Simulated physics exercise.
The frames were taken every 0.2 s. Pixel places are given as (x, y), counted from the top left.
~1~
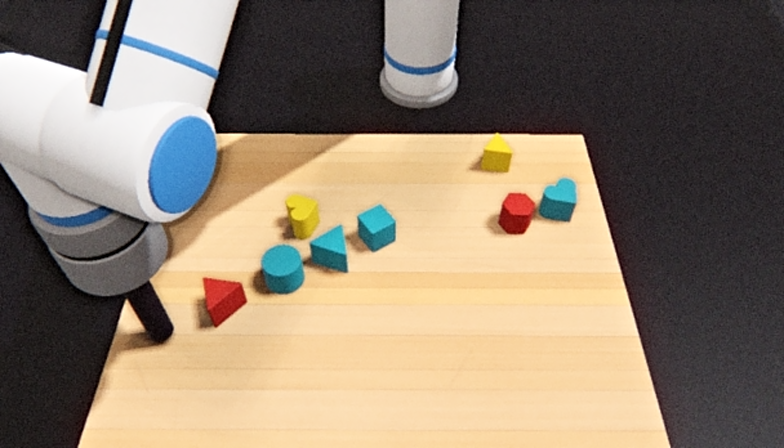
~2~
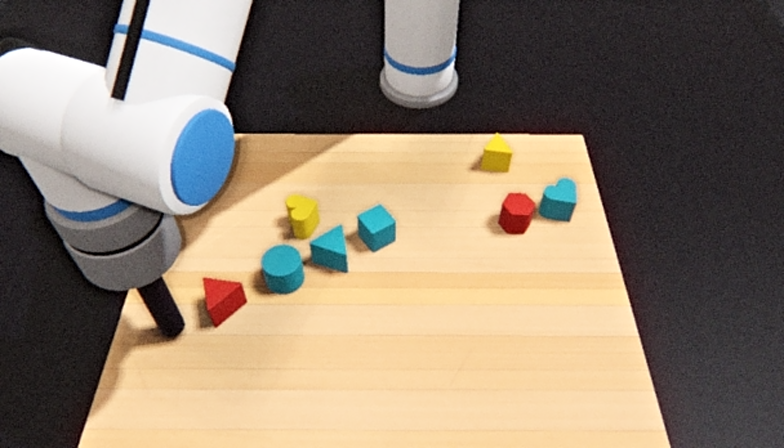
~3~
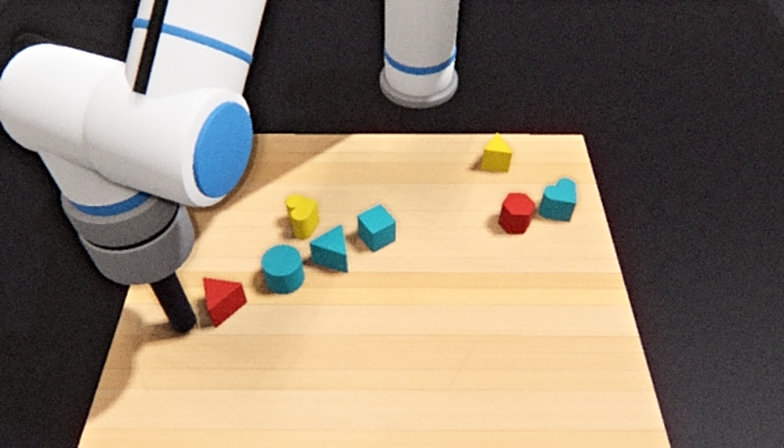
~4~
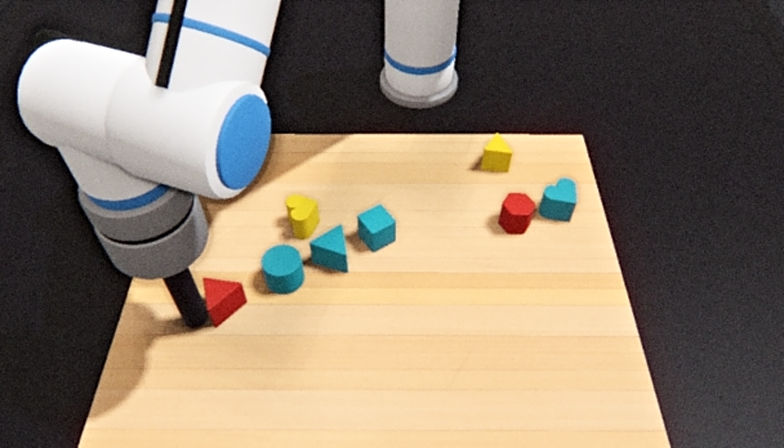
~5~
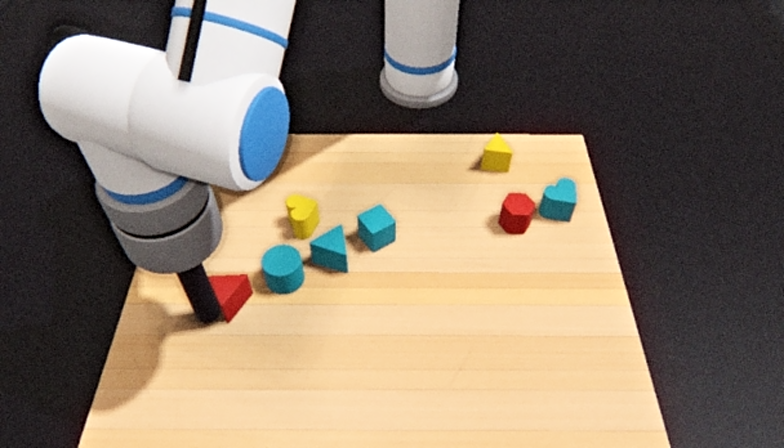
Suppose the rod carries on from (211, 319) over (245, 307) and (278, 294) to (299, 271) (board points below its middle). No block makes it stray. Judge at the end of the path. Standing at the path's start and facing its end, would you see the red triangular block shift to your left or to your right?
Towards the left-hand side.
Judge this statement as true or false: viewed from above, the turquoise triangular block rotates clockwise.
True.
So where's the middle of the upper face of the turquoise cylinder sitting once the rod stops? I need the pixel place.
The point I'd pick in the picture is (304, 227).
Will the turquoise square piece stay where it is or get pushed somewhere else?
That block stands still.
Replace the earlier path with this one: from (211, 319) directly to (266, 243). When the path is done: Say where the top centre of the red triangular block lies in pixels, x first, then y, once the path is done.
I'd say the red triangular block ends with its top centre at (283, 228).
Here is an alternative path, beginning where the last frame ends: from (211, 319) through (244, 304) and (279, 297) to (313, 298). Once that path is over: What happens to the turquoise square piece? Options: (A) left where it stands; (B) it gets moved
The correct letter is A.
On the path given first. One third of the way, rod (244, 302); red triangular block (251, 268), turned 50° anticlockwise.
Two thirds of the way, rod (277, 288); red triangular block (255, 259), turned 75° anticlockwise; turquoise cylinder (291, 250).
At the end, rod (298, 265); red triangular block (255, 257), turned 90° anticlockwise; turquoise cylinder (304, 227); yellow heart block (301, 199); turquoise triangular block (338, 233), turned 55° clockwise; turquoise square piece still.
